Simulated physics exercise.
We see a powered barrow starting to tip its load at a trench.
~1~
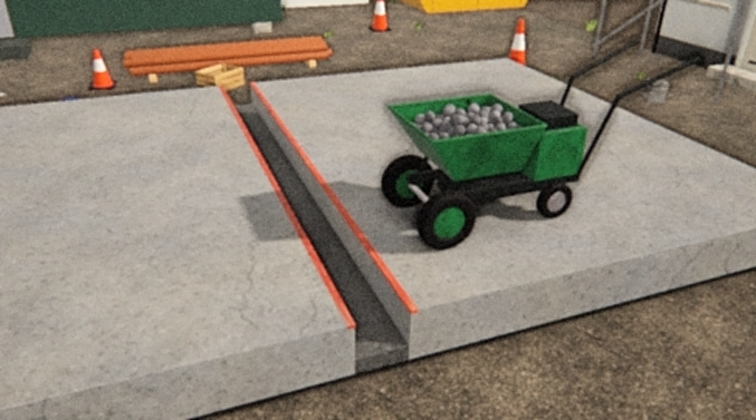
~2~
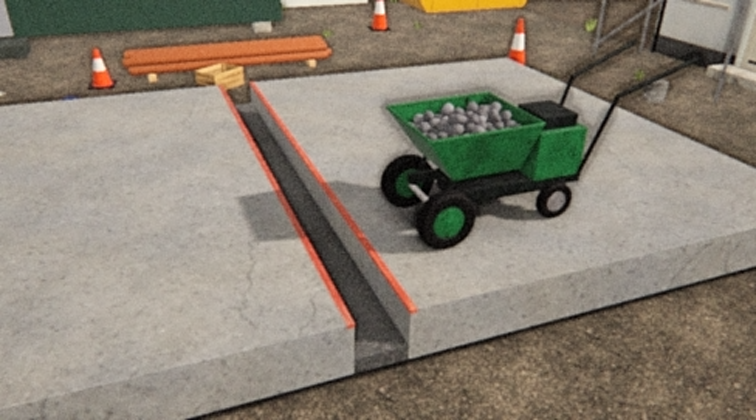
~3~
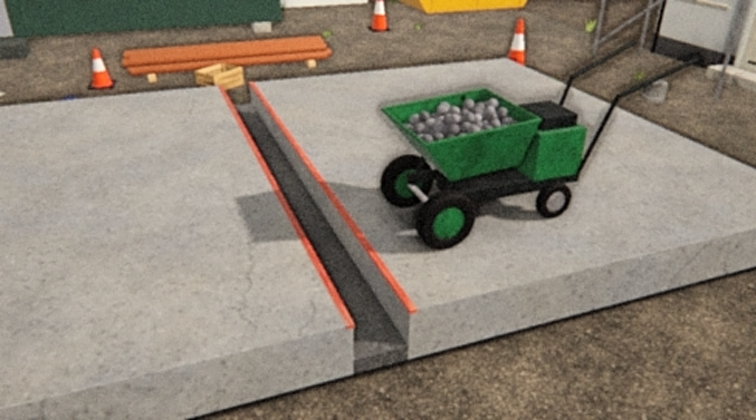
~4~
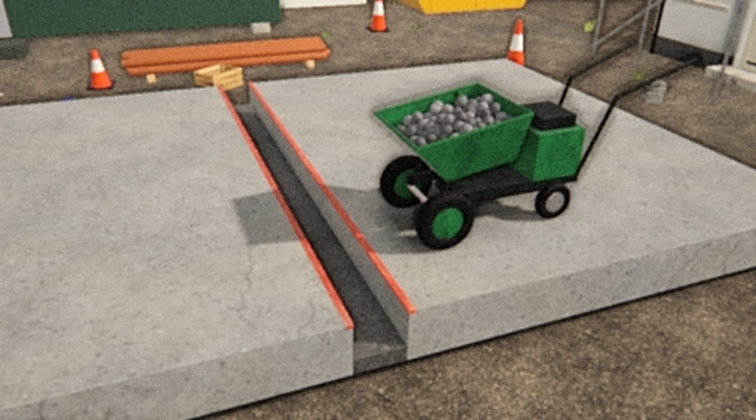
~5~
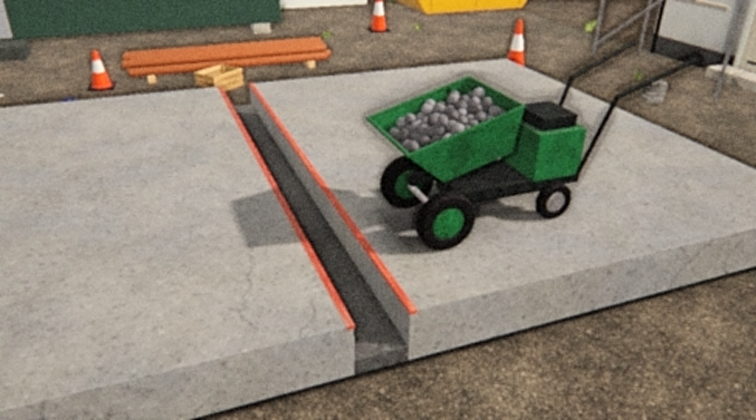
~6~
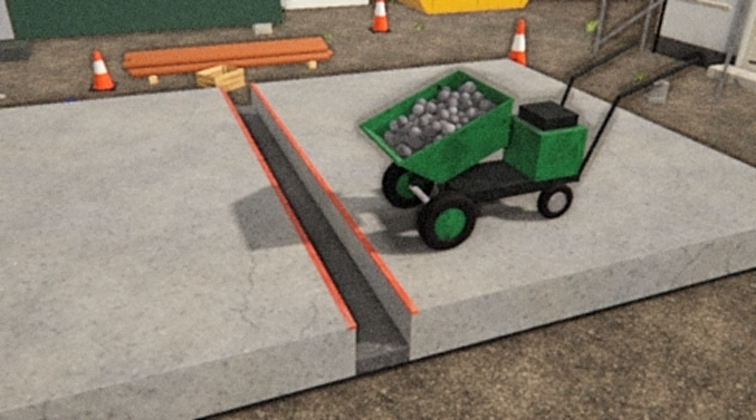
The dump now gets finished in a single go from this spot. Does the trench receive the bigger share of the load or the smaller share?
The trench receives the bigger share.
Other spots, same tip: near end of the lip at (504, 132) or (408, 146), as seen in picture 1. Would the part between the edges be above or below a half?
Stop 1: Short of half. Stop 2: Short of half.
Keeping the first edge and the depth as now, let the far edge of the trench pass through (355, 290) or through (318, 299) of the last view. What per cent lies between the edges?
The first case gives around 30 percent, and the second around 90 percent.
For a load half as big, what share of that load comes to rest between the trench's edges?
Close to 90 per cent.
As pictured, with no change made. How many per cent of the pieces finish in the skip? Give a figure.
Roughly 0 per cent of the load.
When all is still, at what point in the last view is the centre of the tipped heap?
I'd put the middle somewhere around (327, 263).
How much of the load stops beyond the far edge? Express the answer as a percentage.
Close to 30 in a hundred.
Just after the last frame, skip tipped steeply; every one in the skip.
A moment on, skip tipped right over; roughly two thirds in the skip; roughly a quarter in or heaped over the trench; about a tenth beyond it; just a few falling.
Further on, skip tipped right over; about a tenth in the skip; roughly two thirds in or heaped over the trench; roughly a quarter beyond it.
When it is over, skip tipped right over; the larger part in or heaped over the trench; roughly a quarter beyond it.
